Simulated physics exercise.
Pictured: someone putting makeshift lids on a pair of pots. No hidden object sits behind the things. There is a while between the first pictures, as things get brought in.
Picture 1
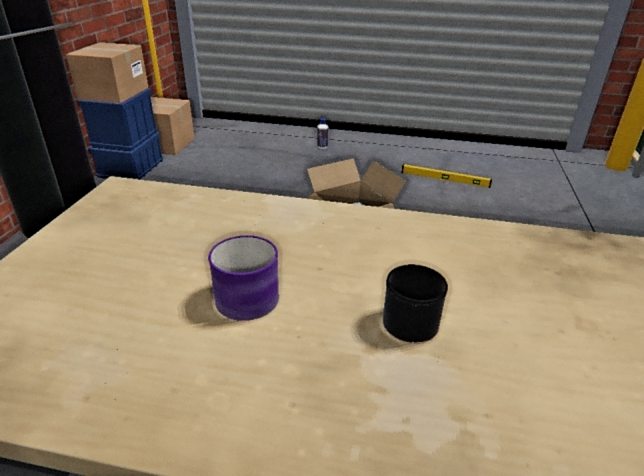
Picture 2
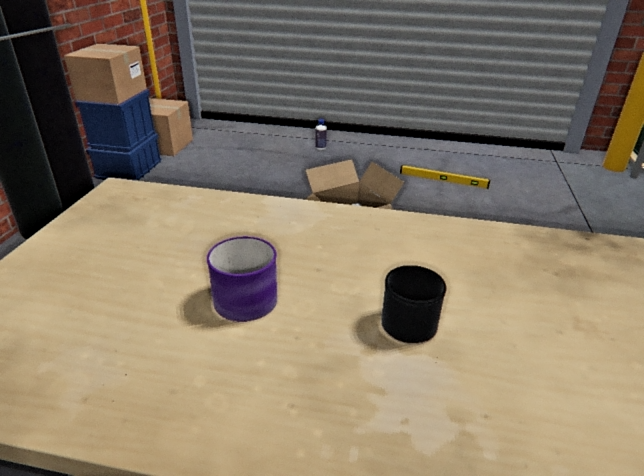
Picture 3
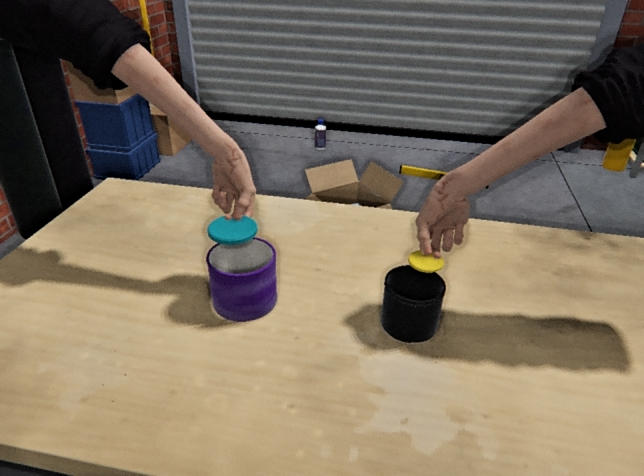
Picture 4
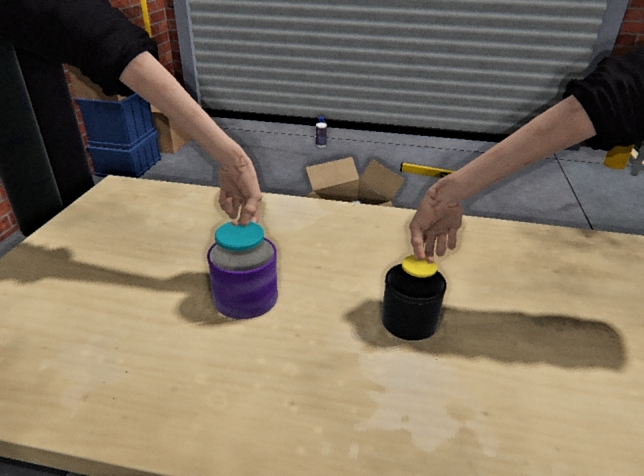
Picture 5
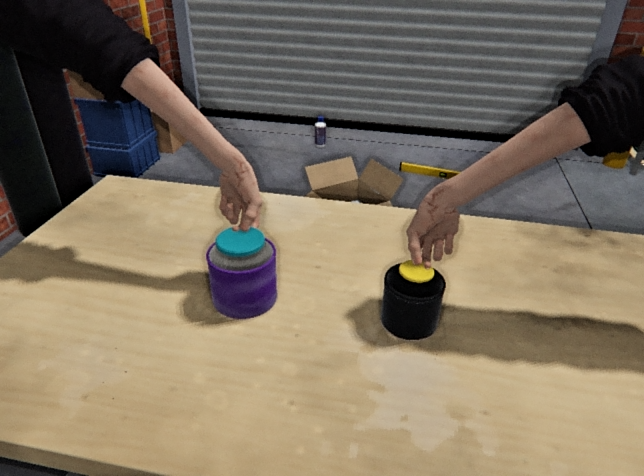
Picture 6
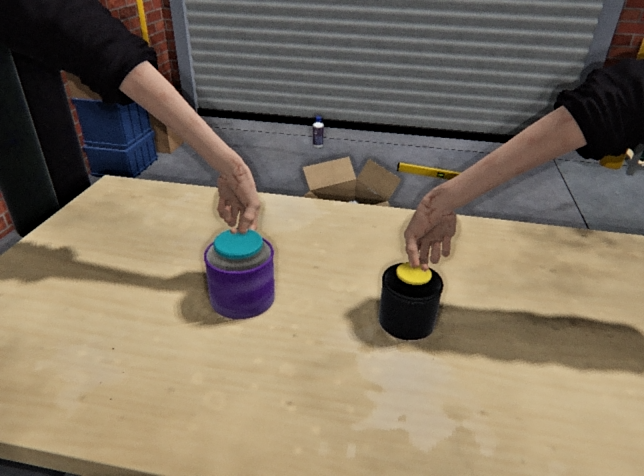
Two hands reach in over a wooden table where a purple pot and a black pot stand open, the left holding a turquoise disc and the right a yellow one. Both hands lower the discs slightly to the pots' open tops, fingers still on them, while the pots stay put.
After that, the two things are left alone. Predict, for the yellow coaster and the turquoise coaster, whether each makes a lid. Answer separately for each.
The yellow coaster makes no lid, the turquoise coaster makes no lid.
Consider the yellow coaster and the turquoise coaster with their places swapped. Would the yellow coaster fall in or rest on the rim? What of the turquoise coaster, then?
The yellow coaster slides in, and the turquoise coaster slides in.
Then, 0.18 s after the last picture, yellow coaster falling near (407, 316); turquoise coaster falling near (242, 286).
Then, 0.32 s after the last picture, yellow coaster falling near (408, 313); turquoise coaster falling near (242, 289).
At rest, the yellow coaster falls in, near (407, 318); the turquoise coaster falls in, near (243, 293).
